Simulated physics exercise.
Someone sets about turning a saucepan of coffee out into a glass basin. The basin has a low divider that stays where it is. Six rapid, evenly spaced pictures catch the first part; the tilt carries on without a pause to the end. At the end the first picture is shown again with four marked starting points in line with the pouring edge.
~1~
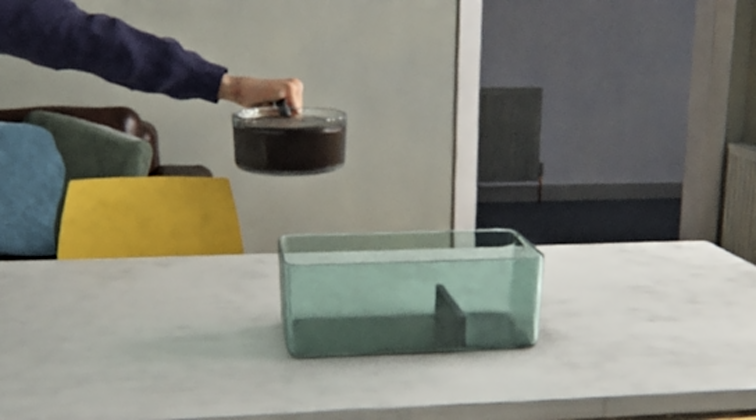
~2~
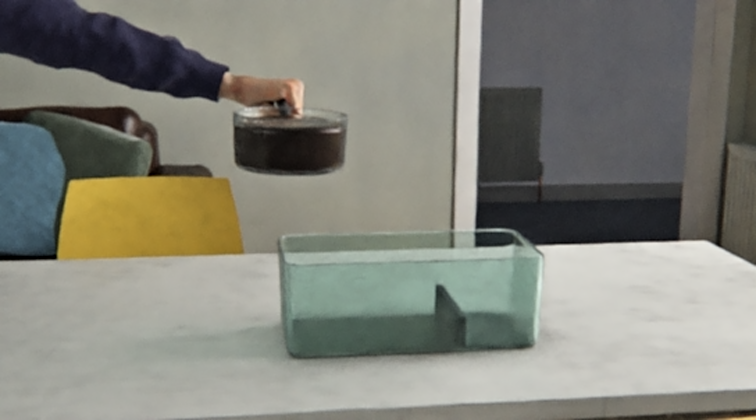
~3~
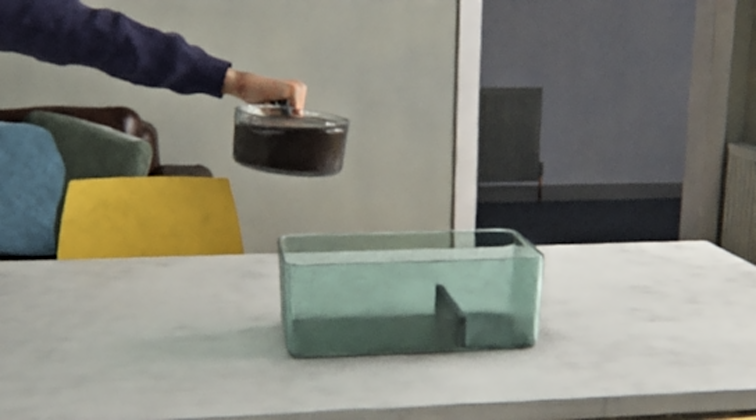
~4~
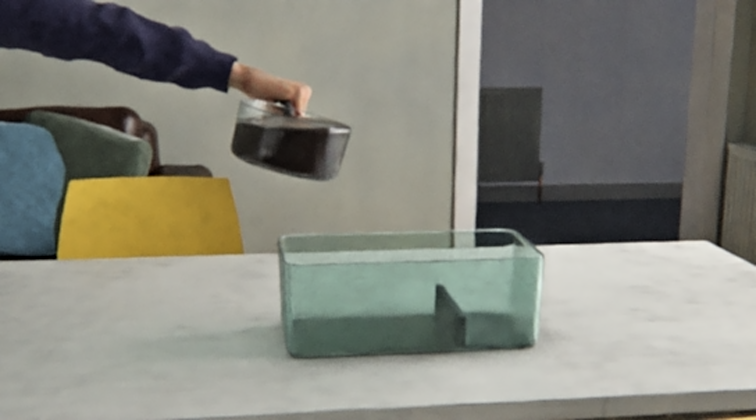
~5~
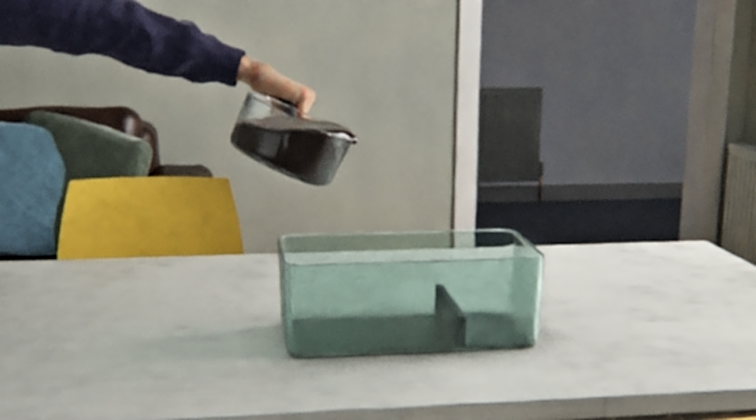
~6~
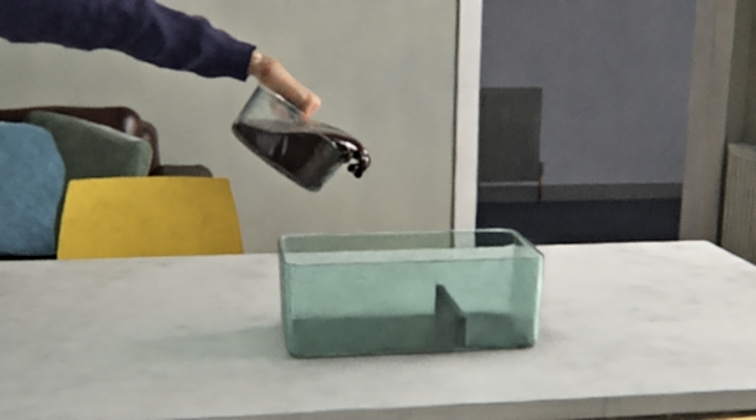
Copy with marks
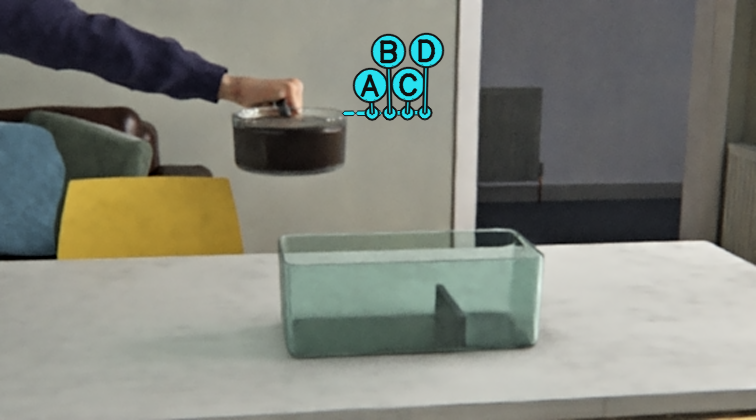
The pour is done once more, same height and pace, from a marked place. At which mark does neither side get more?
C works best here.
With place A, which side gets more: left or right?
More ends on the left.
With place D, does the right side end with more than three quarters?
No.
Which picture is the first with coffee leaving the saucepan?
Picture 5.
On the marked copy, A at (372, 113); B at (389, 112); C at (407, 112); D at (424, 112).
If A is chosen, about 91 % ends left of the wall and 7 % right of it.
If B is chosen, about 68 % ends left of the wall and 29 % right of it.
If C is chosen, about 49 % ends left of the wall and 50 % right of it.
If D is chosen, about 33 % ends left of the wall and 65 % right of it.
